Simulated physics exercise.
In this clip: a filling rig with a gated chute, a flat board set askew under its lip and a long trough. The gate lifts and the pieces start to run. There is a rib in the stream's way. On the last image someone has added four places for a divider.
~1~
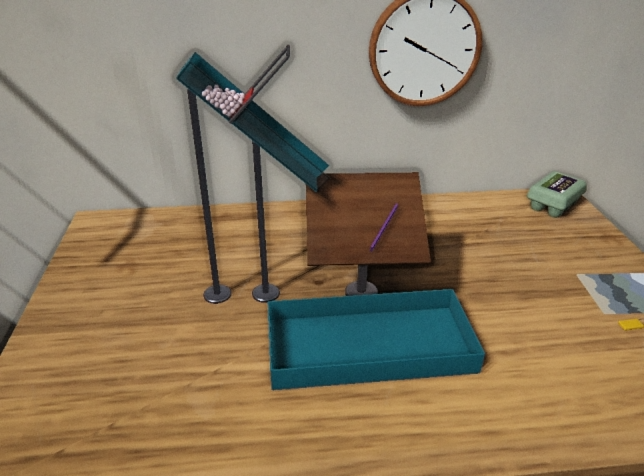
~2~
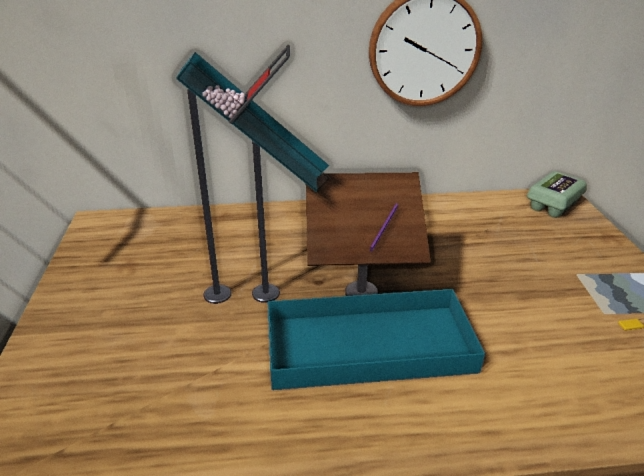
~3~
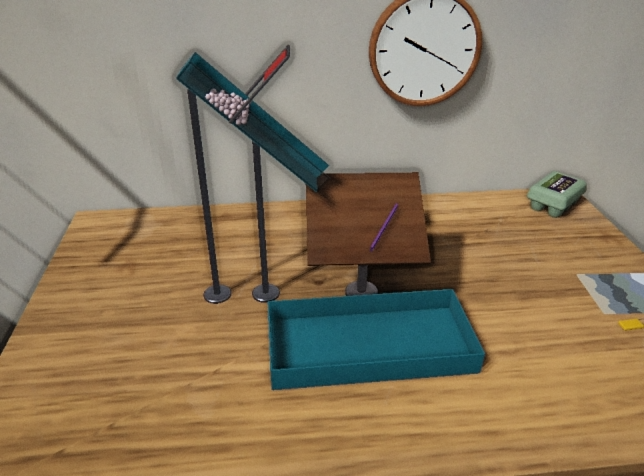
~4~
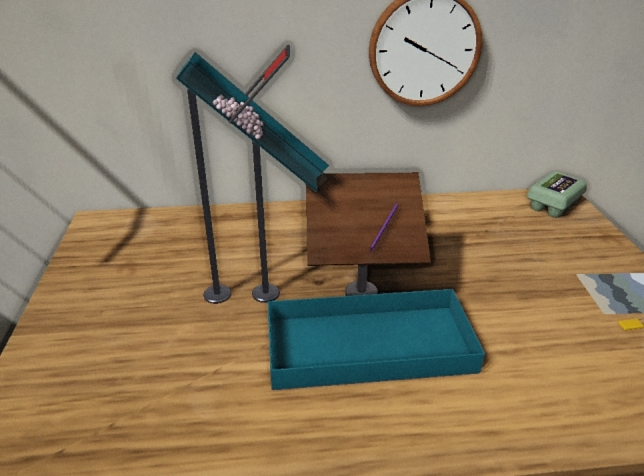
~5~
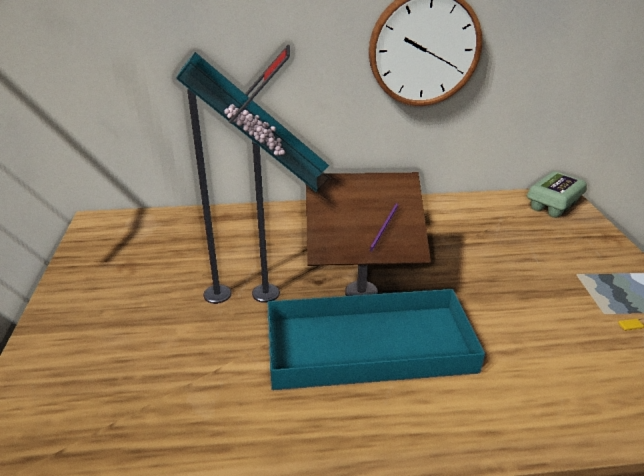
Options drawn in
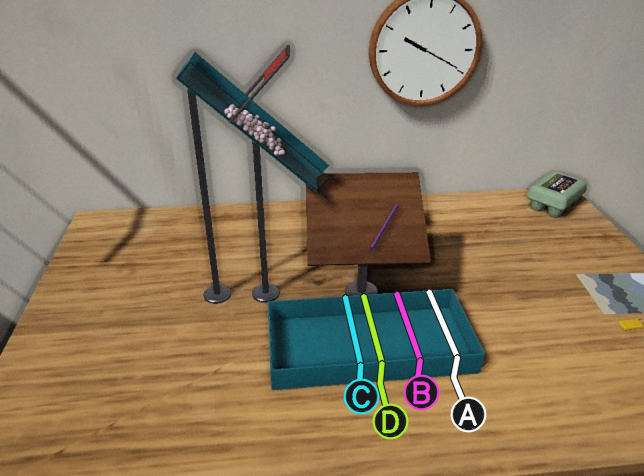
Teal chute on dark stands with its red gate lifting and pale pink beads sliding down toward the right above a tilted brown board.
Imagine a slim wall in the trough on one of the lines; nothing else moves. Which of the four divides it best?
C works best here.
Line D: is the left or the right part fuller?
More lands on the left.
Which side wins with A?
Left.
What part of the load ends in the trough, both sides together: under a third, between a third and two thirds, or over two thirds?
It is over two thirds.
On the marked copy, line A crosses the front rim at (457, 356); line B crosses the front rim at (419, 359); line C crosses the front rim at (360, 363); line D crosses the front rim at (381, 362).
Choosing A, of what is caught, every piece on the left of the divider, not one piece on the right.
Choosing B, of what is caught, almost all on the left of the divider, just a few on the right.
Choosing C, of what is caught, roughly half on the left of the divider, roughly half on the right.
Choosing D, of what is caught, almost all on the left of the divider, about a tenth on the right.
